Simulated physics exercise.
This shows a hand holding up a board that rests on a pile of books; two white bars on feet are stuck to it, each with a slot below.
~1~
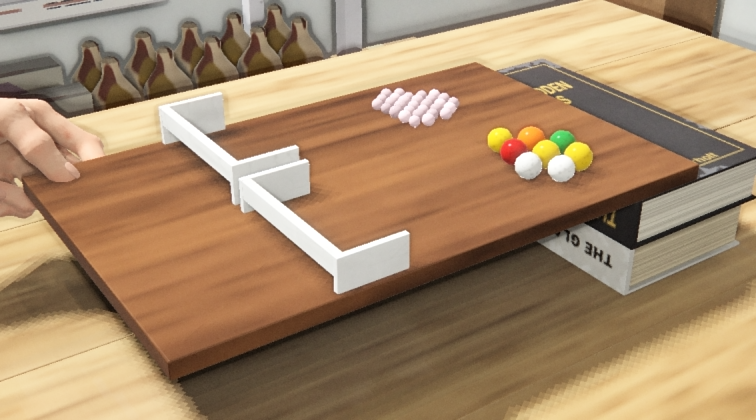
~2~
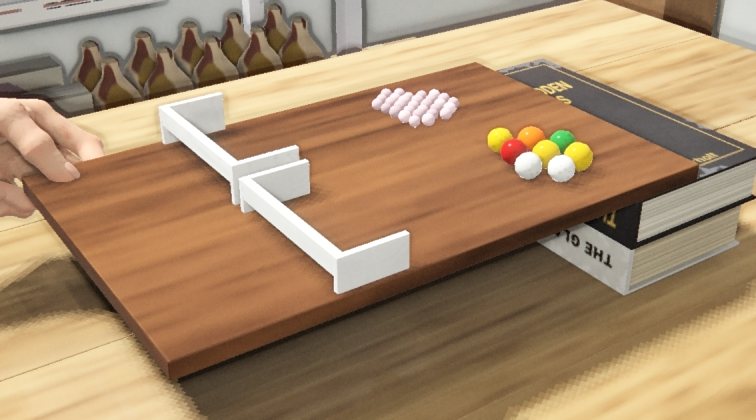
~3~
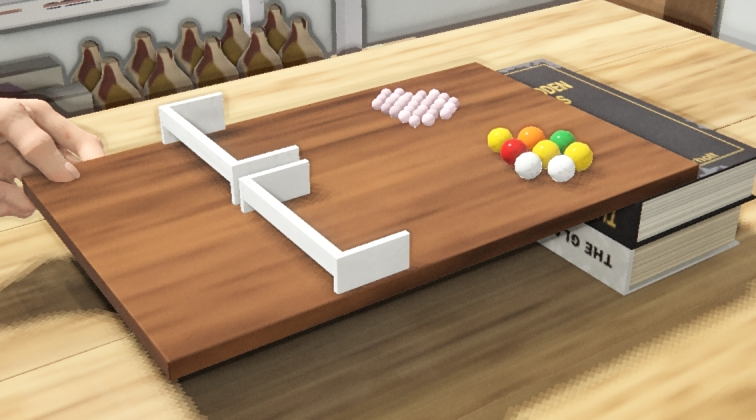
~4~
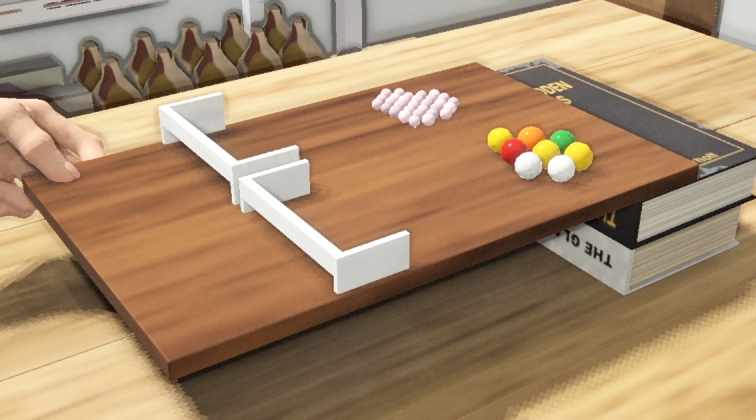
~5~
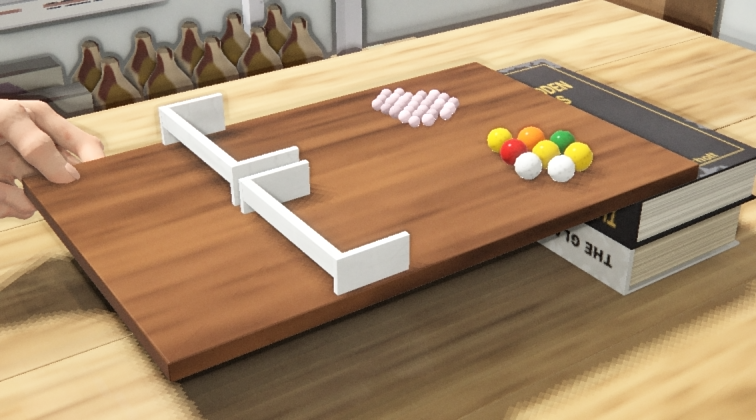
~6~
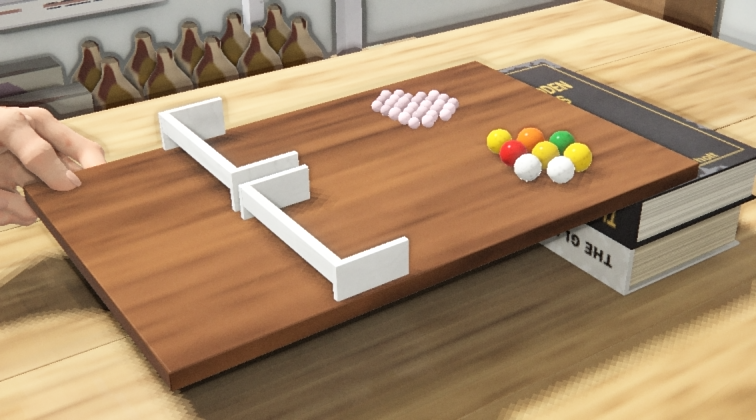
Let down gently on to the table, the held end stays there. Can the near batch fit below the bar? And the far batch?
In short, near batch held back, far batch gets past.
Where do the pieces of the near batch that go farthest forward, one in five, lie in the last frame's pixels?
The middle of that group lands close to (321, 311).
Then, 0.24 s past the last view, board sloping at 6°; near batch where it was; far batch where it was.
Then, 0.54 s past the last view, board sloping at 12°; near batch on its way down; far batch on its way down.
Then, 0.86 s past the last view, board resting at 14°; near batch has reached its gate; far batch all past its gate.
Finally, board resting at 14°; near batch gathered behind its gate; far batch all past its gate.
